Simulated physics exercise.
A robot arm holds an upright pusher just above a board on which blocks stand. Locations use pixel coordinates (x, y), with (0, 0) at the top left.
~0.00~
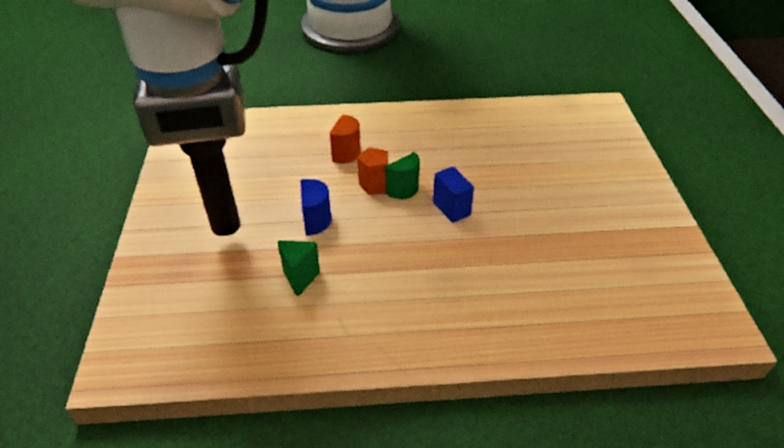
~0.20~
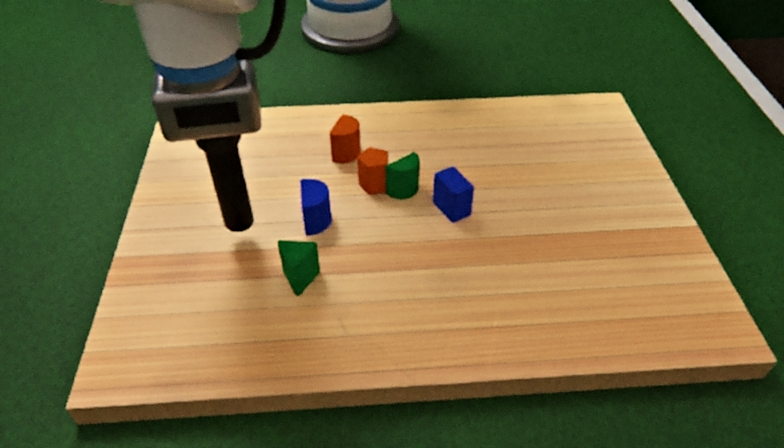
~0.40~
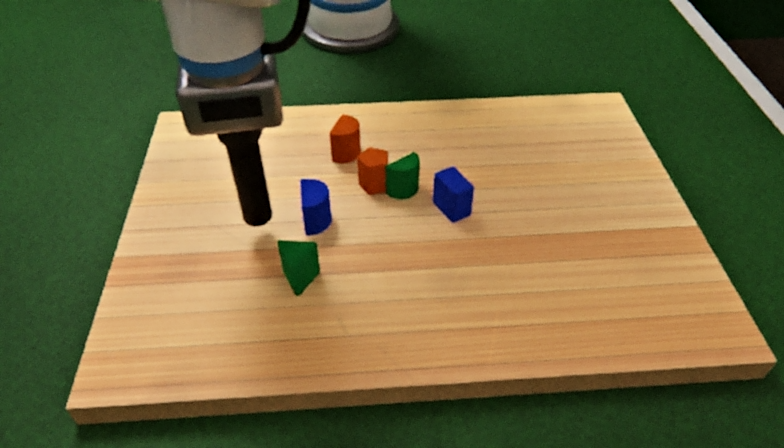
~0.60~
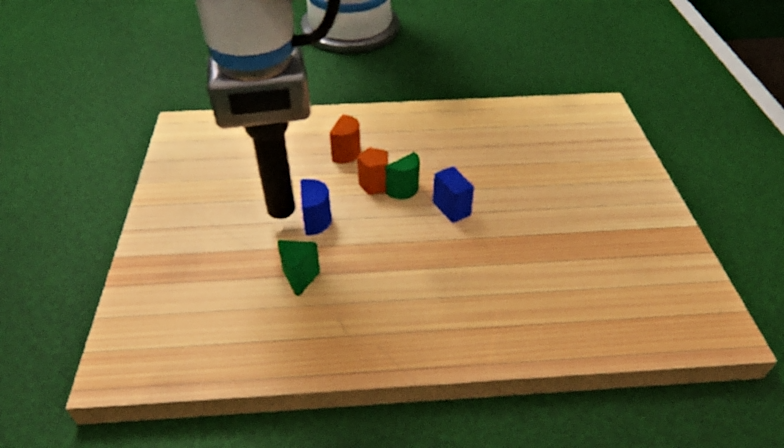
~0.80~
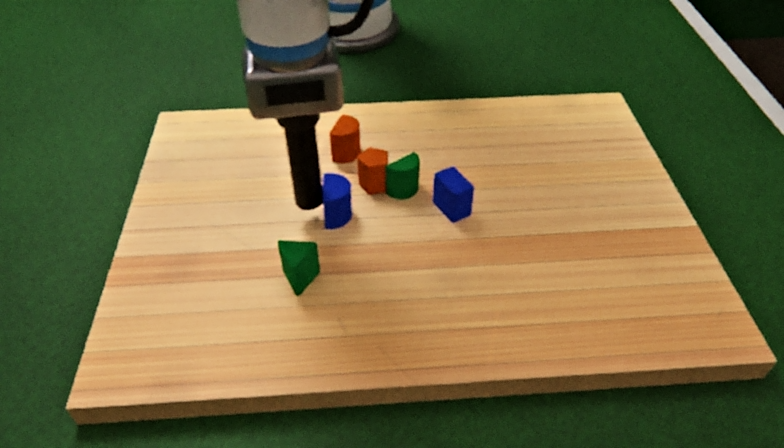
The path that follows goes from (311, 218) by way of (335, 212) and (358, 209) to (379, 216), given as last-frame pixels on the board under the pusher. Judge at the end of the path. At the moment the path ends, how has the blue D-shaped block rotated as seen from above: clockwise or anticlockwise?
Watching from overhead, you'd notice the blue D-shaped block rotating counter-clockwise.
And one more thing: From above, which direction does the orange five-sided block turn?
Short answer: Counterclockwise.
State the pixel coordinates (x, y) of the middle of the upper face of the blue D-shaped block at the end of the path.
The middle of its upper face will lie at (404, 178).
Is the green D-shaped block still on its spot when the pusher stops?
That would be a no.
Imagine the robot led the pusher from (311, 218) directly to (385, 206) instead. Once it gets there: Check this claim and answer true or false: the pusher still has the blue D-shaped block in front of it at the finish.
True - the claim holds.
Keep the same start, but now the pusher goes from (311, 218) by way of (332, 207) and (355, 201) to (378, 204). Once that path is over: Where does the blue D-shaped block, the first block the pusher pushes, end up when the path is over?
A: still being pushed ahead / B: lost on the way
I'll go with A - still being pushed ahead.
The first path, step by step. Halfway along, pusher (347, 193); blue D-shaped block (372, 178); orange five-sided block (376, 155).
At the end, pusher (379, 200); blue D-shaped block (404, 178), turned 45° anticlockwise; orange five-sided block (380, 153), turned 25° anticlockwise; green D-shaped block (416, 159); blue oblong block not moved.
